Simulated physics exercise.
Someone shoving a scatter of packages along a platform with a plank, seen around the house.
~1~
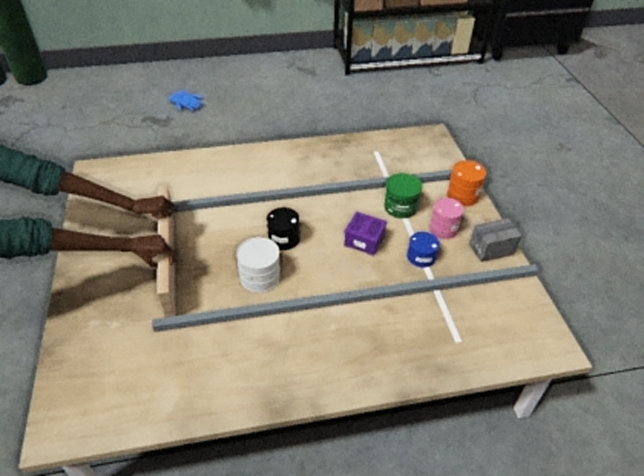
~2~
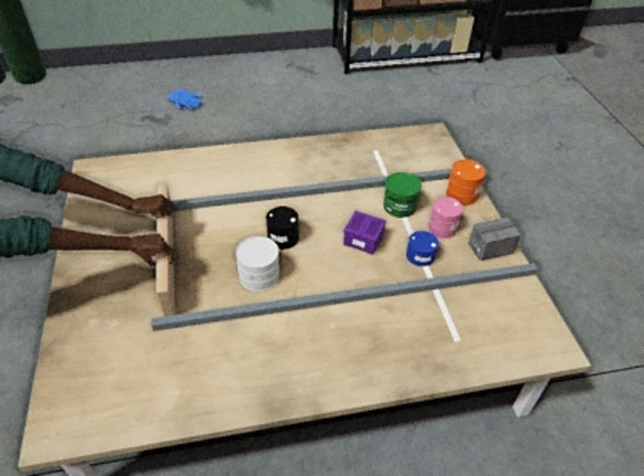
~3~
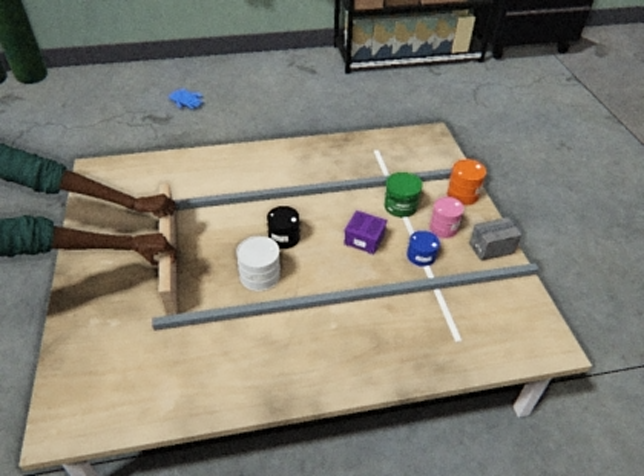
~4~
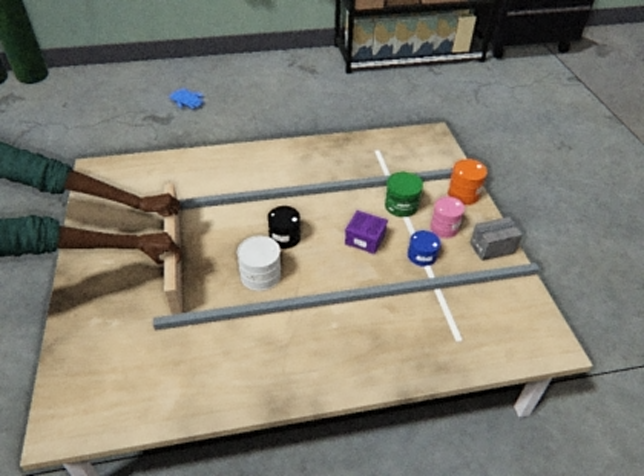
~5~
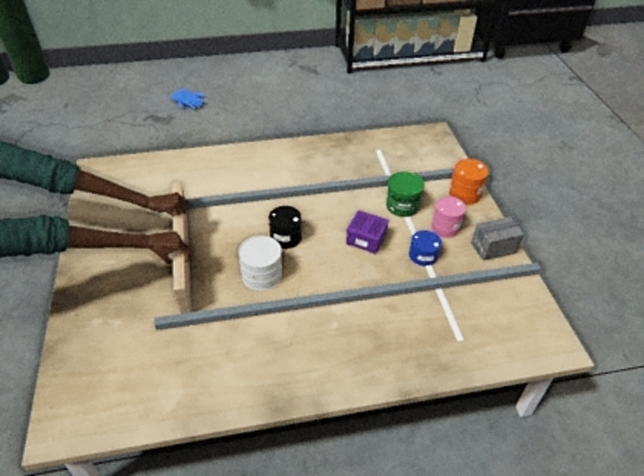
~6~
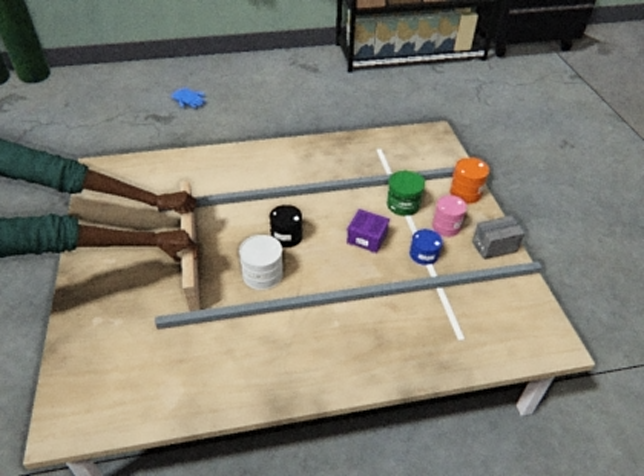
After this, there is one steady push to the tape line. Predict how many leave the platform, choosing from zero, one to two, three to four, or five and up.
Nothing goes over.
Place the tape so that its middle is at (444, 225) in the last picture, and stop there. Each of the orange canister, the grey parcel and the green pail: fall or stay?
The orange canister keeps its spot, while the grey parcel goes down and the green pail keeps its spot.
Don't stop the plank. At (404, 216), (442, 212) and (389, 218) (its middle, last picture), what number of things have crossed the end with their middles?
It would be 0, 1 and 0.
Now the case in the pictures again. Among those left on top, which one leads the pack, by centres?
The grey parcel, it is.
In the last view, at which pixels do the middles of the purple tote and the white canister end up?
Near (452, 222) and (446, 241).
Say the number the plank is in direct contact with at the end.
Contact count: 2.
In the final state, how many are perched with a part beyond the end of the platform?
1, I think.
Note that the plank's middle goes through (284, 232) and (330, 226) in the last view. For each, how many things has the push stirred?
2 by the first point, 3 by the second.
Soon after, none off yet; orange canister at rest near (469, 181); grey parcel at rest near (498, 238); pink canister at rest near (449, 216).
In the end, the number that fall off is zero.
